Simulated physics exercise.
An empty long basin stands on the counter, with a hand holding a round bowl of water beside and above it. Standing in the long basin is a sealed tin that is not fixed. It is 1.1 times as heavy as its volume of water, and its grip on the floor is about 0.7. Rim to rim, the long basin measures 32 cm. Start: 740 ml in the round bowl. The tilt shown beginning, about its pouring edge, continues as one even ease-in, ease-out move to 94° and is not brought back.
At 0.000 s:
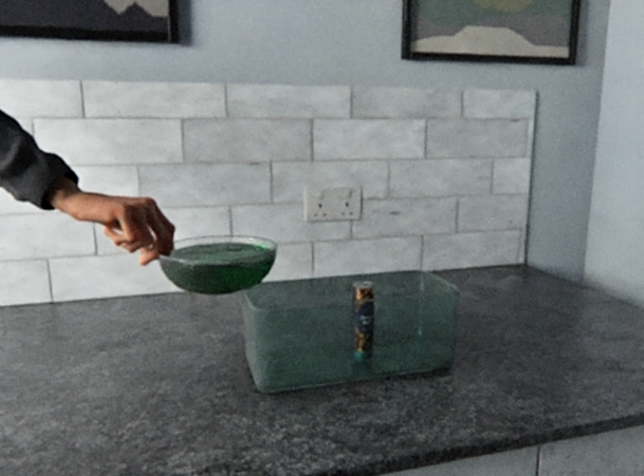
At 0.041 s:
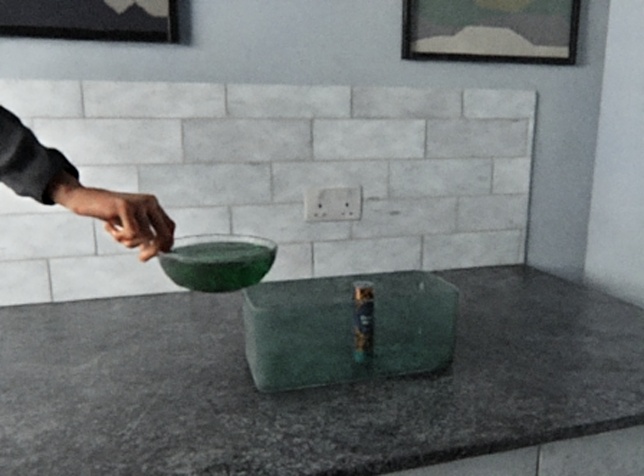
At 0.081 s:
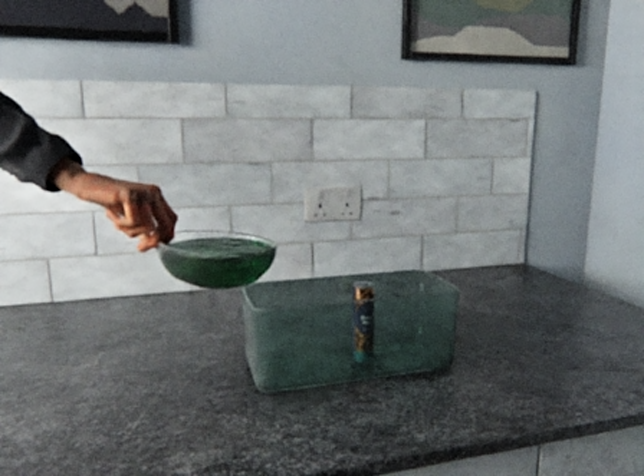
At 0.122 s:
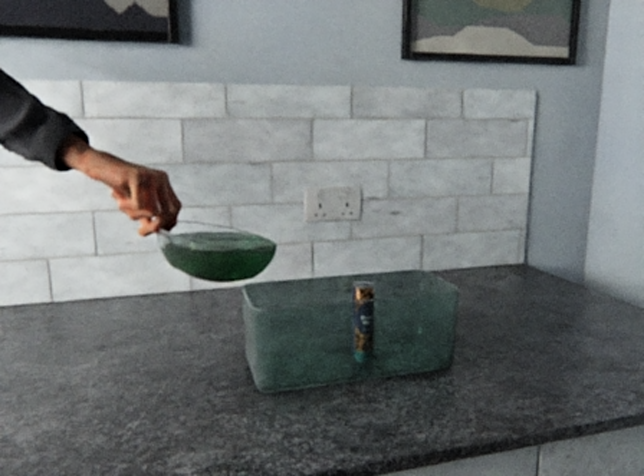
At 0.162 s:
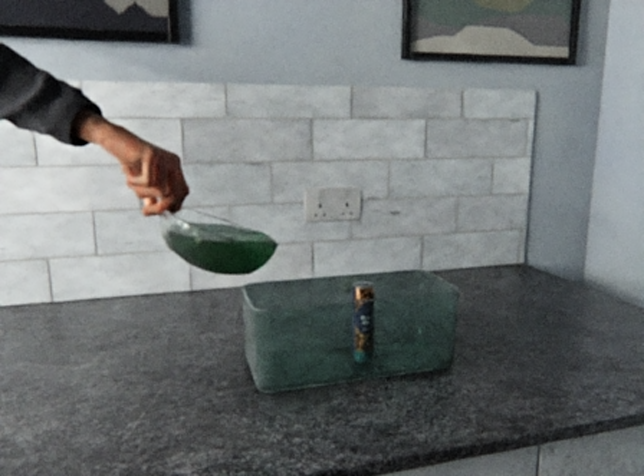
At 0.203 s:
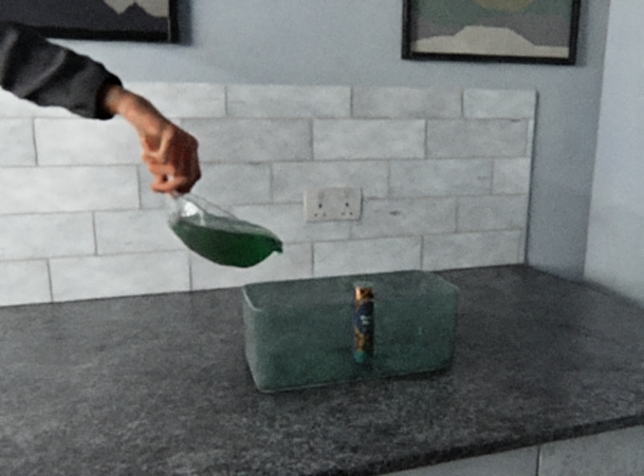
A hand tilts a round bowl of green liquid rightward beside a long glass basin.
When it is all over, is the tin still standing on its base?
No - it keels over.
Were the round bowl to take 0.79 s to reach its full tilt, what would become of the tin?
With that tilt, the tin stays on its base.
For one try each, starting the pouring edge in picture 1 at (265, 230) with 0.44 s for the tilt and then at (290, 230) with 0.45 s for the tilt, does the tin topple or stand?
First it falls; then it falls.
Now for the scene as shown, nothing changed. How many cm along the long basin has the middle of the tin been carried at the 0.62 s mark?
The tin has gone some 2 cm.
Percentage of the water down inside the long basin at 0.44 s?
I'd put it near 20 percent.
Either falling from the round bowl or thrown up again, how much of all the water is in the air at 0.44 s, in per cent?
Near 64 per cent at that time.
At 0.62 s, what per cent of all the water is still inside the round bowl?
0 per cent or so.
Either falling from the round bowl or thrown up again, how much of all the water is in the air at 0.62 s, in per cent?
About 3 percent.
After 0.44 s the tilt is 90° and 16 per cent is still to pour; the tin stands where it began.
After 0.62 s the tilt is 94° and 0 per cent is still to pour; the tin leans 16°.
After 0.81 s the tilt is 94° and 0 per cent is still to pour; the tin leans 52°.
After 1.01 s the tilt is 94° and 0 per cent is still to pour; the tin lies on its side.
In the end the tin lies on its side.
